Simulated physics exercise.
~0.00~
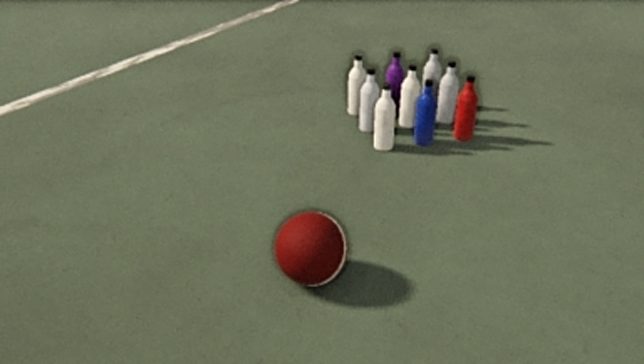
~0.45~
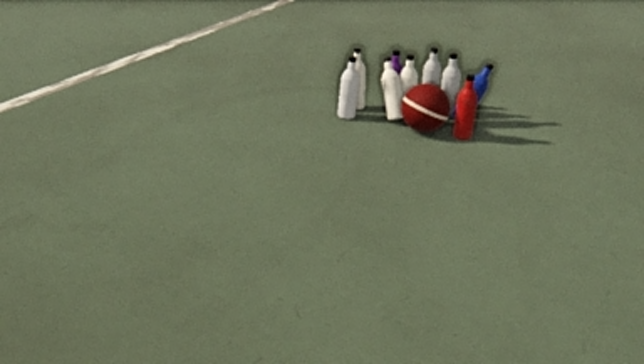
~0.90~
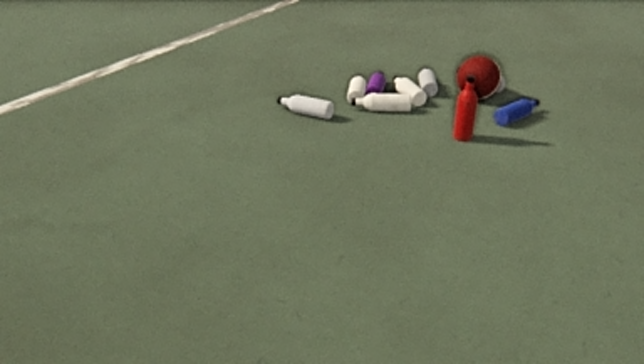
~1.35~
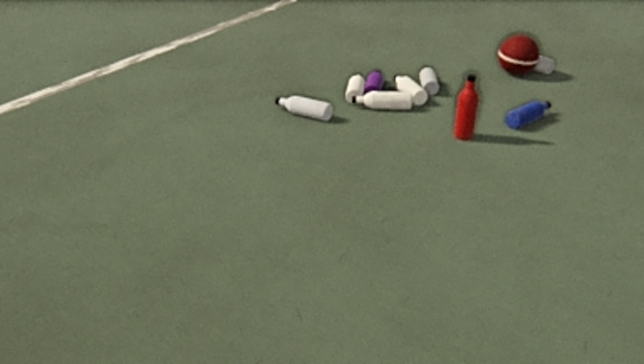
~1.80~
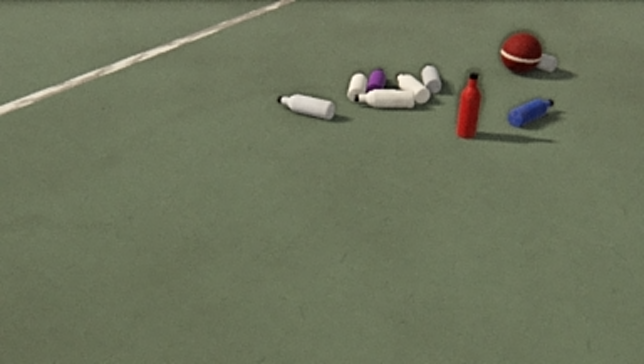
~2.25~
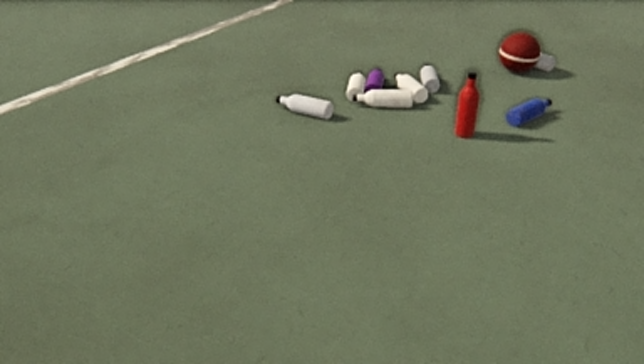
On a green court, a red ball knocks over eight bottles, leaving one red bottle standing.
